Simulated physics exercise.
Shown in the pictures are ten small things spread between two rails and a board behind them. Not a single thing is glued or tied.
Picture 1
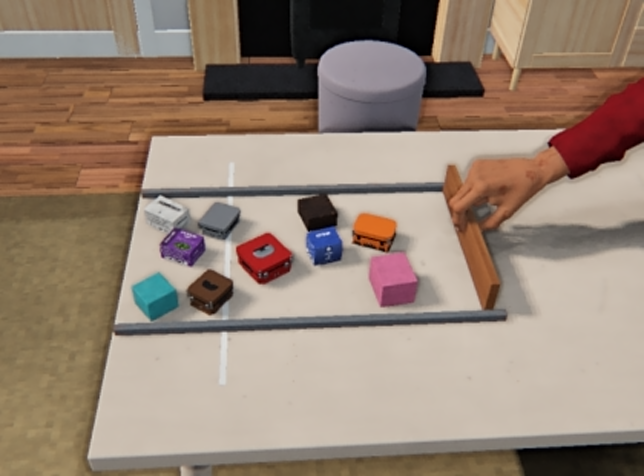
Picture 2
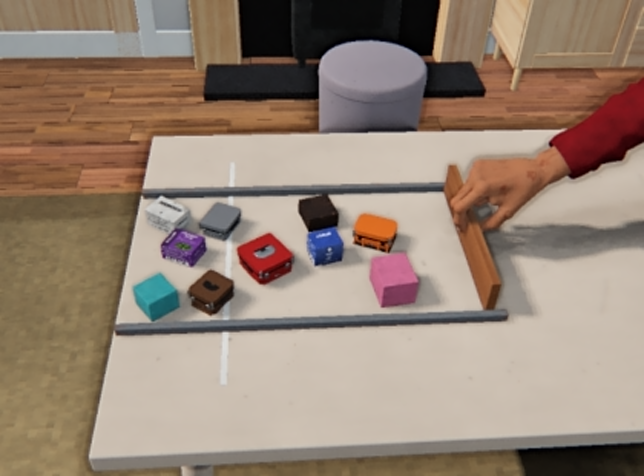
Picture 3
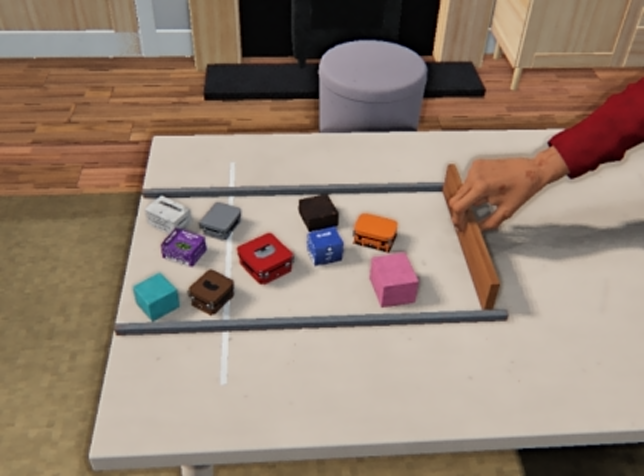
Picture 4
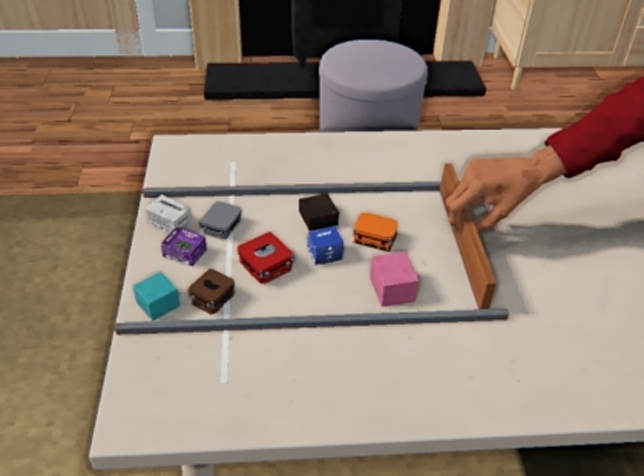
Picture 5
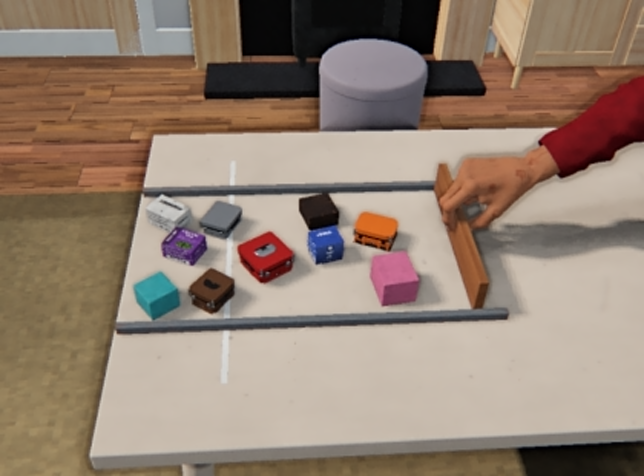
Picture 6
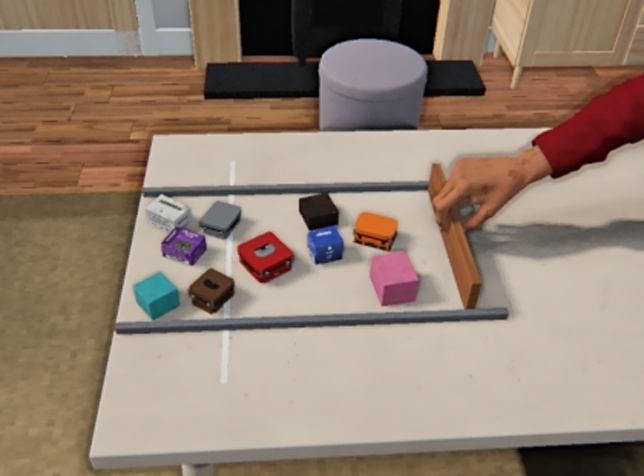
To begin with, ten small boxes and blocks in various colours sit between two grey rails on a pale table, while a red-sleeved hand holds a wooden board upright at the right. The hand then slides the board slightly left toward them, and the small items stay in place.
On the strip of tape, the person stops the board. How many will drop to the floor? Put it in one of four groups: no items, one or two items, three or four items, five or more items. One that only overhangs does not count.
Pretty sure the pieces that leave the surface number zero this time.
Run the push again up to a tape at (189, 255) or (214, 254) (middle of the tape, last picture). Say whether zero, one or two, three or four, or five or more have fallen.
Counts by place: Three or four, then either one or two.
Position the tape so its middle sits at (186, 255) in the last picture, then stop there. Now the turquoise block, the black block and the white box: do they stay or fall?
In order, the turquoise block goes off the edge, then the black block keeps its spot, then the white box goes off the edge.
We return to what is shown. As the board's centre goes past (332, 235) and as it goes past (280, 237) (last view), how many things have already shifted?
First 5, then 7.
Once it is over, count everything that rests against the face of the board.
It's touching 3 at the end.
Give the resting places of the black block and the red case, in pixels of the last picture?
(215, 212), and the other (150, 257).
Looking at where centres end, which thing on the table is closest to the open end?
Nearest at the end: The purple box.
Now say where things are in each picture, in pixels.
White box (167, 216); turquoise block (155, 297); purple box (183, 247); board (468, 233); tape (228, 255), in the first picture.
Turquoise block (156, 297); orange case (375, 233), in the second picture.
Purple box (184, 247); pink block (393, 280), in the third picture.
White box (169, 216); board (464, 232), in the fourth picture.
Turquoise block (157, 296); blue box (326, 246), in the fifth picture.
White box (169, 215); turquoise block (157, 296); purple box (184, 246); board (452, 232); tape (229, 253), in the sixth picture.
A little later, none off yet; white box at rest near (169, 215); turquoise block at rest near (157, 296); purple box at rest near (184, 246).
Next, none off yet; white box at rest near (169, 215); turquoise block at rest near (157, 296); purple box shifted about its own width near (156, 237).
When it is over, the number that fall off is zero.
